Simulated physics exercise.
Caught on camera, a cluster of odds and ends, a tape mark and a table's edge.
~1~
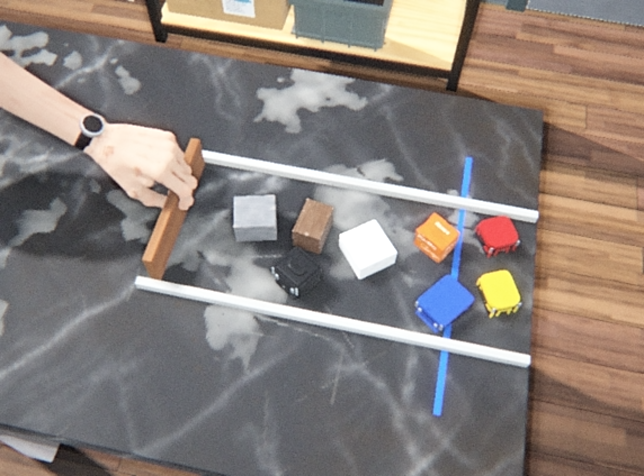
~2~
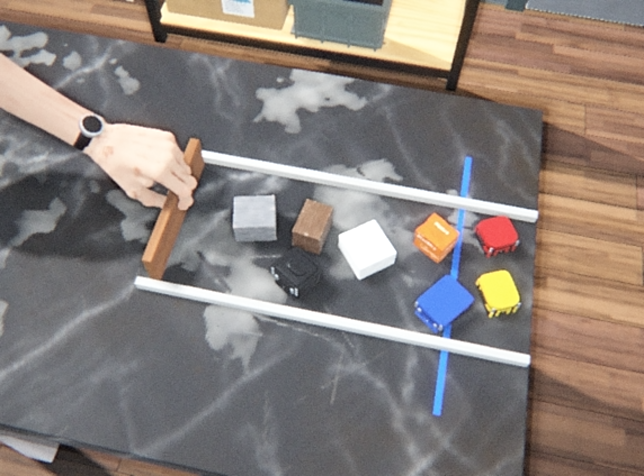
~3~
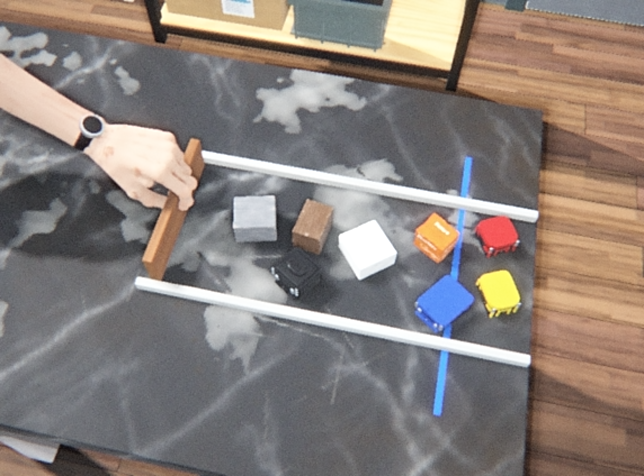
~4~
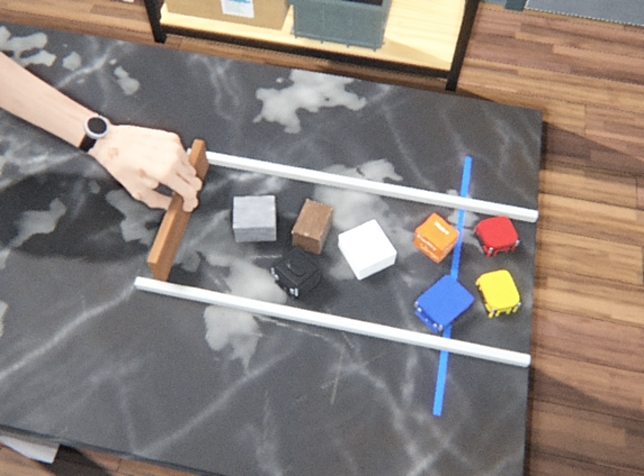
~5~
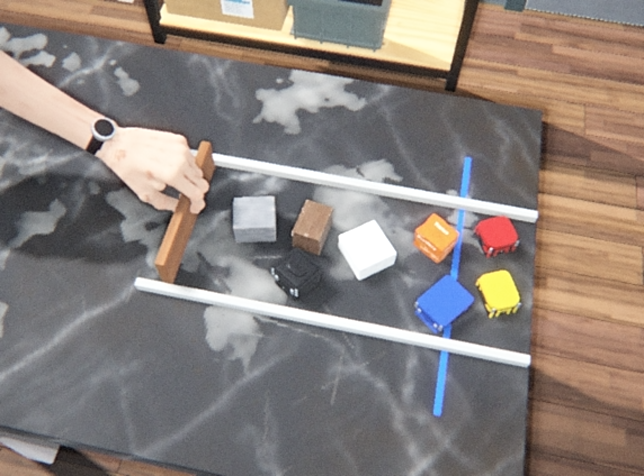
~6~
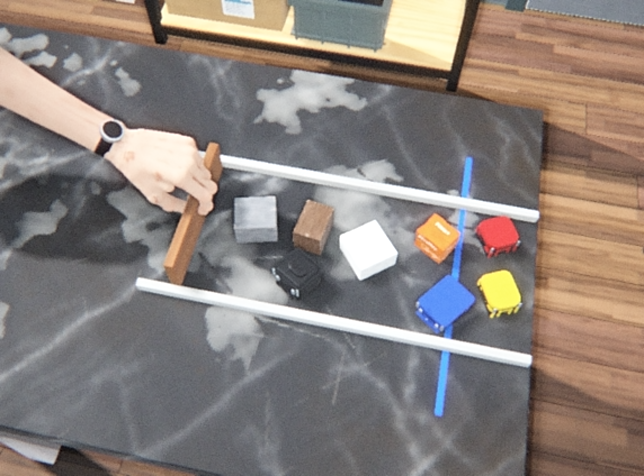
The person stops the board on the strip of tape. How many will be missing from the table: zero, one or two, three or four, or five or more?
Outcome: The number that fall off is three or four.
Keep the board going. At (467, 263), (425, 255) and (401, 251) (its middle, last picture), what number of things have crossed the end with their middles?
Place by place, 4, 2 and 0.
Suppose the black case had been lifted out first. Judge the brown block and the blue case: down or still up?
The brown block remains up; the blue case stays on.
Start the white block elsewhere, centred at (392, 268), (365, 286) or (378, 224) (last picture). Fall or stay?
Place by place, it does not fall; remains up; remains up.
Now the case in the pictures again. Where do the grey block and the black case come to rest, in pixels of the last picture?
About (479, 265), and the other about (472, 300).
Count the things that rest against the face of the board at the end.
In contact: 2.
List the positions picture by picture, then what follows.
The first frame shows yellow case (498, 294); red case (497, 237); blue case (444, 305); board (176, 208); tape (455, 272).
The second frame shows red case (496, 237); white block (367, 249).
The third frame shows blue case (444, 305); brown block (313, 227).
The fourth frame shows yellow case (498, 294); black case (297, 274).
The fifth frame shows red case (496, 237); orange box (436, 239).
The sixth frame shows yellow case (499, 294); red case (497, 237); blue case (445, 305); board (196, 213); tape (455, 272).
A little later, none off yet; yellow case at rest near (499, 294); red case at rest near (497, 237); blue case at rest near (445, 305).
Next, none off yet; yellow case at rest near (499, 294); red case at rest near (497, 237); blue case moving near (452, 311).
Later still, none off yet; yellow case shifted about its own width near (532, 309); red case shifted about its own width near (528, 231); blue case shifted a little near (463, 322).
When it is over, the number that fall off is three or four; down, white block, orange box, red case and yellow case.
